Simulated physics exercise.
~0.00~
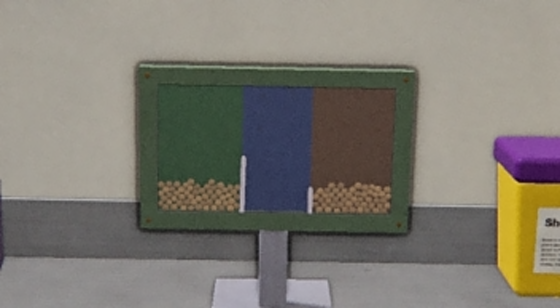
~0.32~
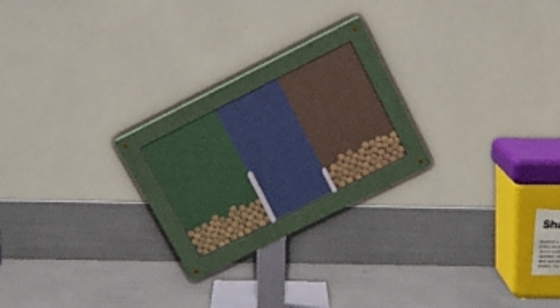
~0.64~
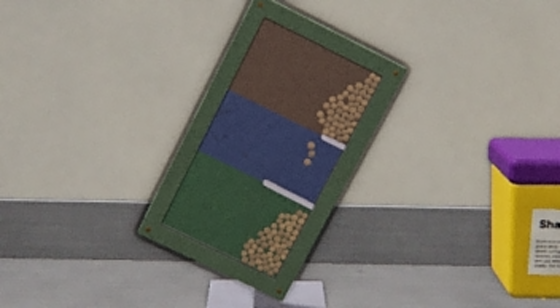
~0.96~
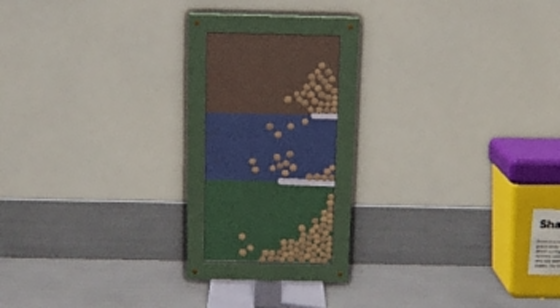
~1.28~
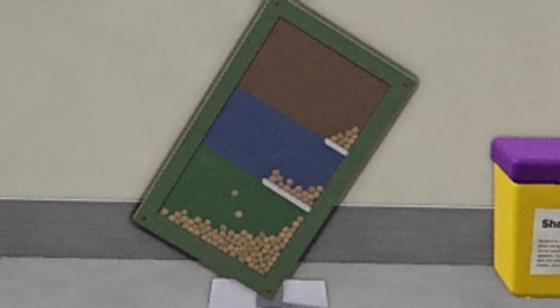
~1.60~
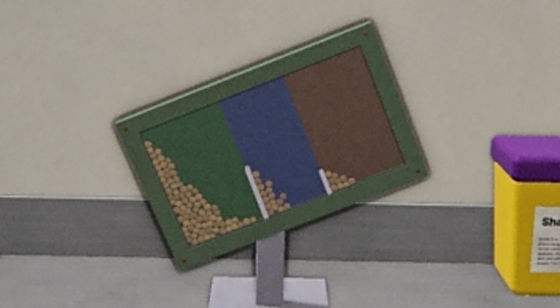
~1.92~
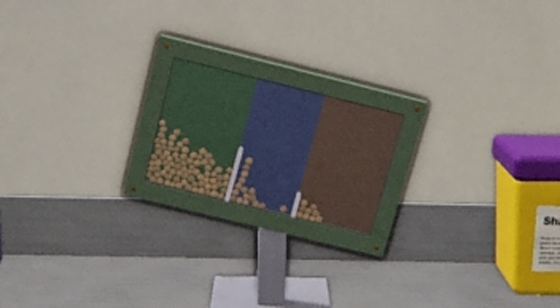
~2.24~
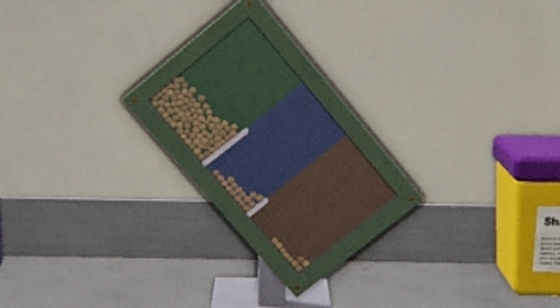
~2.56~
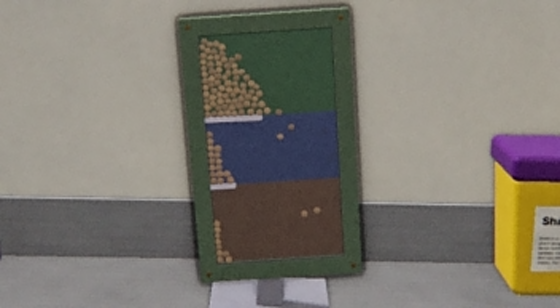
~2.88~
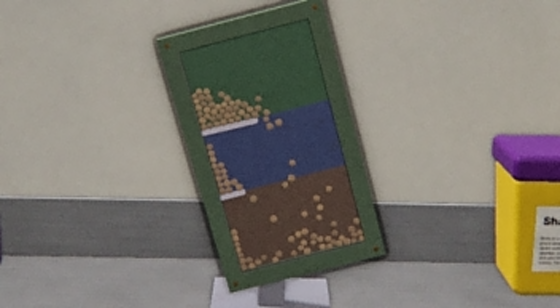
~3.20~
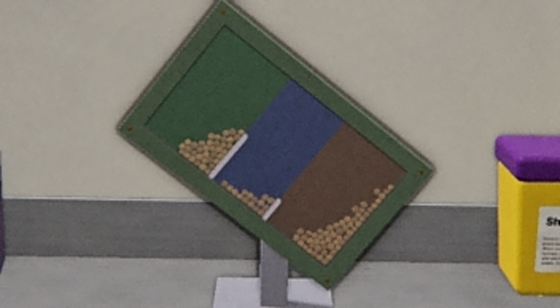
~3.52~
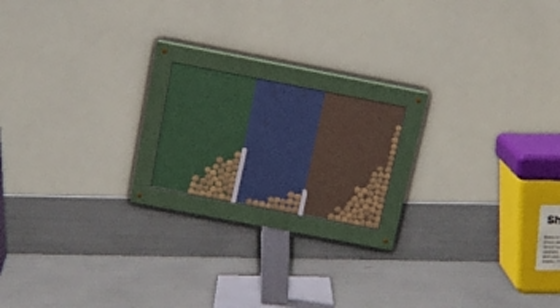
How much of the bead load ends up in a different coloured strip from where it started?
Only part of it changes strip. Many beads end up in the brown strip and a few in the blue, while a good share remains in the green.
